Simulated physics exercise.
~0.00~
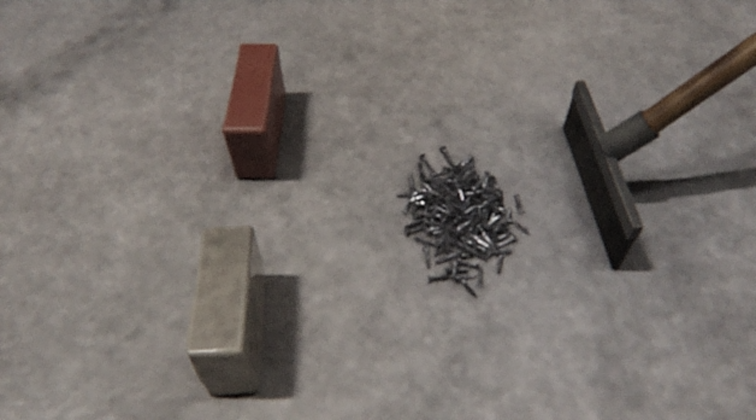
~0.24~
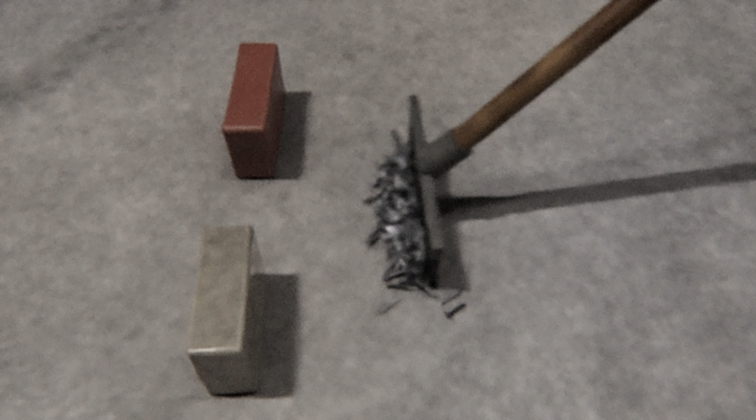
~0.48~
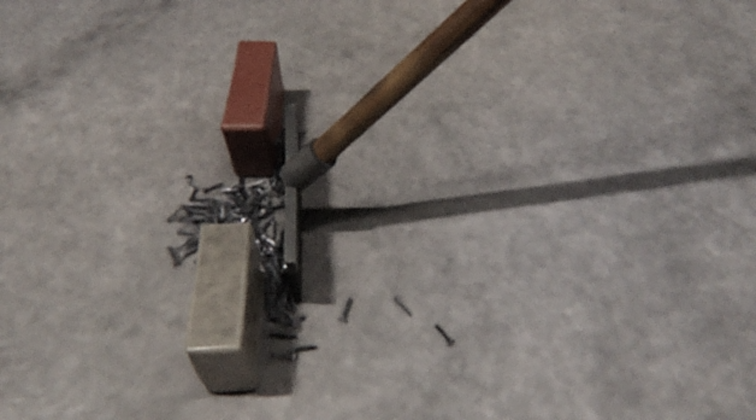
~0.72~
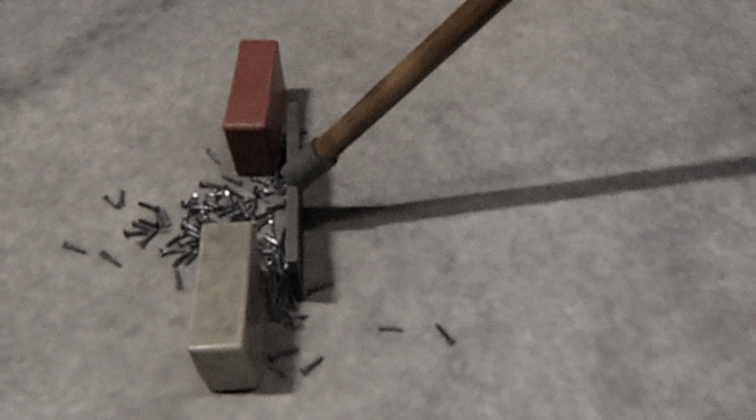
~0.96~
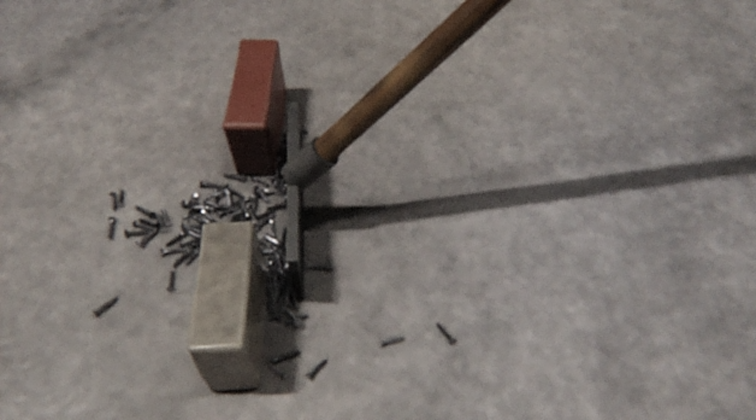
Squeegee pushing a pile of steel screws left against two blocks, many spilling through the gap, the rest held before them.
